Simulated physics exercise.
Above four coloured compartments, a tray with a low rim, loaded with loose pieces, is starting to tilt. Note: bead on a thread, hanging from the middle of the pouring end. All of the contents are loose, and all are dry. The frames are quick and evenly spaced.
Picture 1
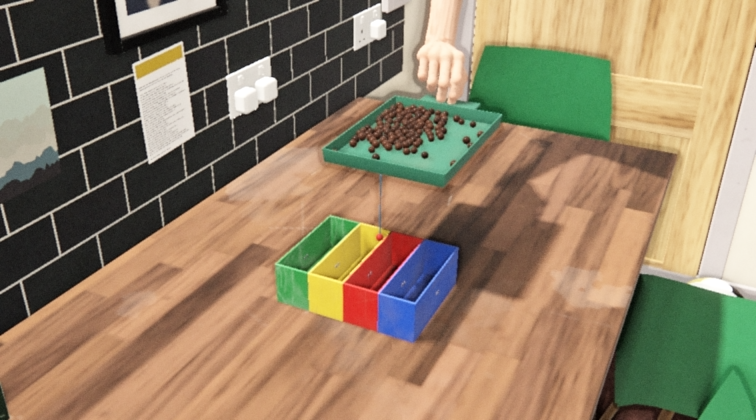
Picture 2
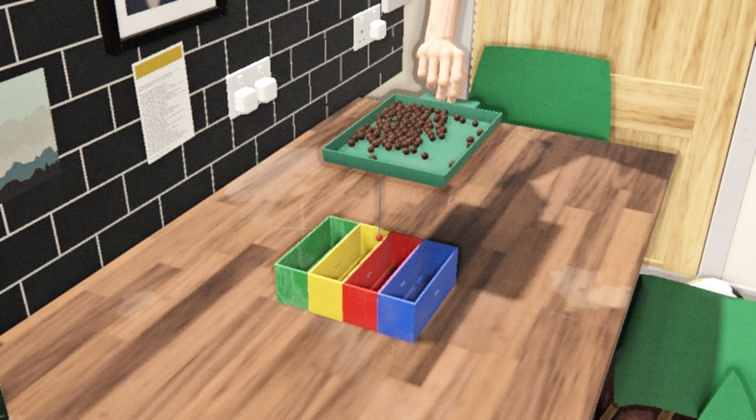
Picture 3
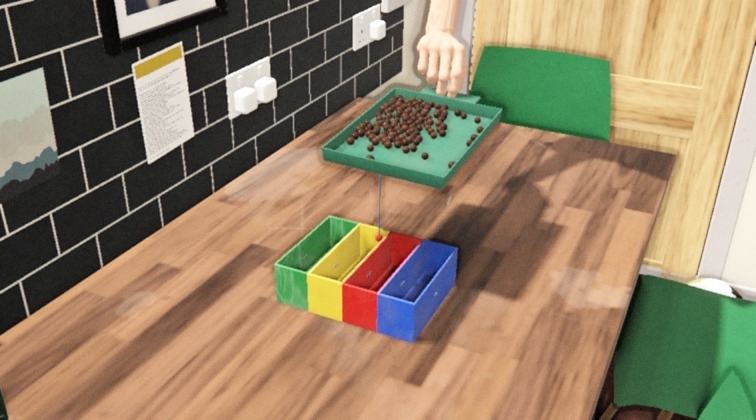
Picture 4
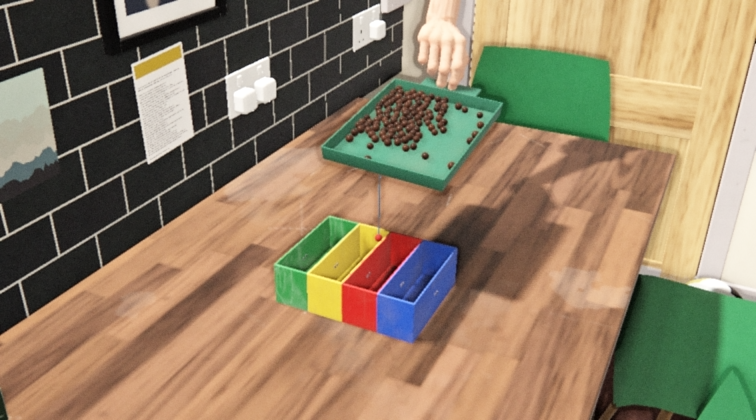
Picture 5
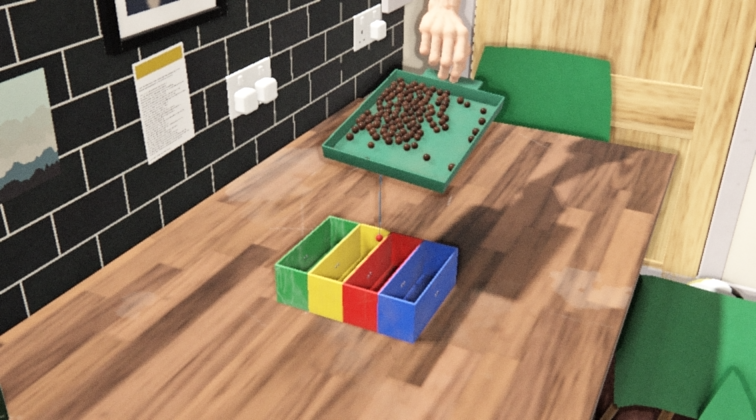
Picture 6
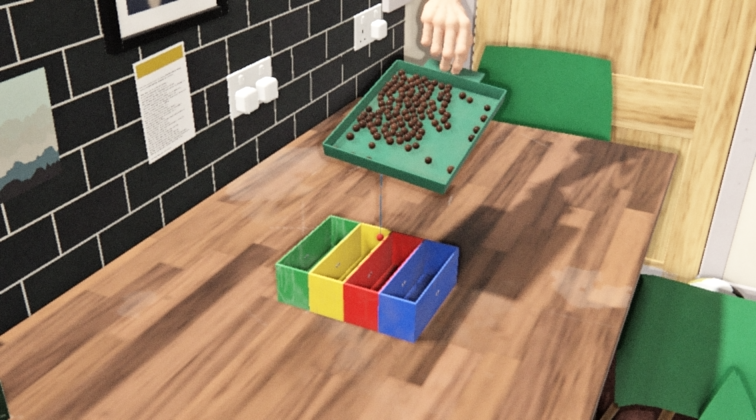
A hand slowly tilts a green tray of chocolate balls toward four coloured compartments below.
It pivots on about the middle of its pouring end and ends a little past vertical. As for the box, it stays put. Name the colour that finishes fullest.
Blue.
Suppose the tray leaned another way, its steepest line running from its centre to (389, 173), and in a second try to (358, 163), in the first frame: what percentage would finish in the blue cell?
20 % and 0 %.
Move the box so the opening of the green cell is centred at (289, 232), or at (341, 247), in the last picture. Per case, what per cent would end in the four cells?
Roughly 0 per cent, and 90 per cent.
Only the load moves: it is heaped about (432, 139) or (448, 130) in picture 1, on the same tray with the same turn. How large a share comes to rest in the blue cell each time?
First try 70 %, second try 70 %.
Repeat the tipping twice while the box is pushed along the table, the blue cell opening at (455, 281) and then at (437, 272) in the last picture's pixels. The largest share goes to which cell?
Red, then the cell in blue.
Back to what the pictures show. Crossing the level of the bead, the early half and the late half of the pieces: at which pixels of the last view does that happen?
Early half (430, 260), late half (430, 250).
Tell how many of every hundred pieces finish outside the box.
Result: Near 30 % of the load.
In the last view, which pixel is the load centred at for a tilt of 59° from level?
The middle of the pieces shows up near (422, 158).
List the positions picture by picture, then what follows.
In the first frame, corners of the pouring end at (324, 148) and (444, 174), level; middle of the load at (410, 128), chocolate balls; bead on its thread at (380, 238); green cell at (293, 284); yellow cell at (326, 293); red cell at (361, 304); blue cell at (396, 314).
In the second frame, corners of the pouring end at (324, 148) and (444, 174), level; middle of the load at (410, 127).
In the third frame, corners of the pouring end at (324, 147) and (443, 176), tipped barely, lowest at the right corner; middle of the load at (410, 124), a small part on the move.
In the fourth frame, corners of the pouring end at (323, 146) and (443, 179), tipped a little, lowest at the right corner; middle of the load at (410, 118), a small part on the move.
In the fifth frame, corners of the pouring end at (324, 145) and (444, 181), tipped a little, lowest at the right corner; middle of the load at (411, 114), a small part on the move.
In the sixth frame, corners of the pouring end at (325, 143) and (444, 183), tipped clearly, lowest at the right corner; middle of the load at (413, 110), nearly all on the move; green cell at (293, 284); yellow cell at (326, 293); red cell at (361, 304); blue cell at (397, 314).
Soon, tray tipped steeply; nearly all on the tray; a stray few in the blue cell; a small part falling or outside the box.
A while on, tray tipped right over; about a quarter on the tray; about a third in the blue cell; a small part in the red cell; about a third falling or outside the box.
Towards the end, tray tipped past a quarter turn; about two thirds in the blue cell; a small part in the red cell; about a third falling or outside the box.
Finally, tray tipped past a quarter turn; about two thirds in the blue cell; a small part in the red cell; none in the yellow cell; none in the green cell; about a third outside the box.
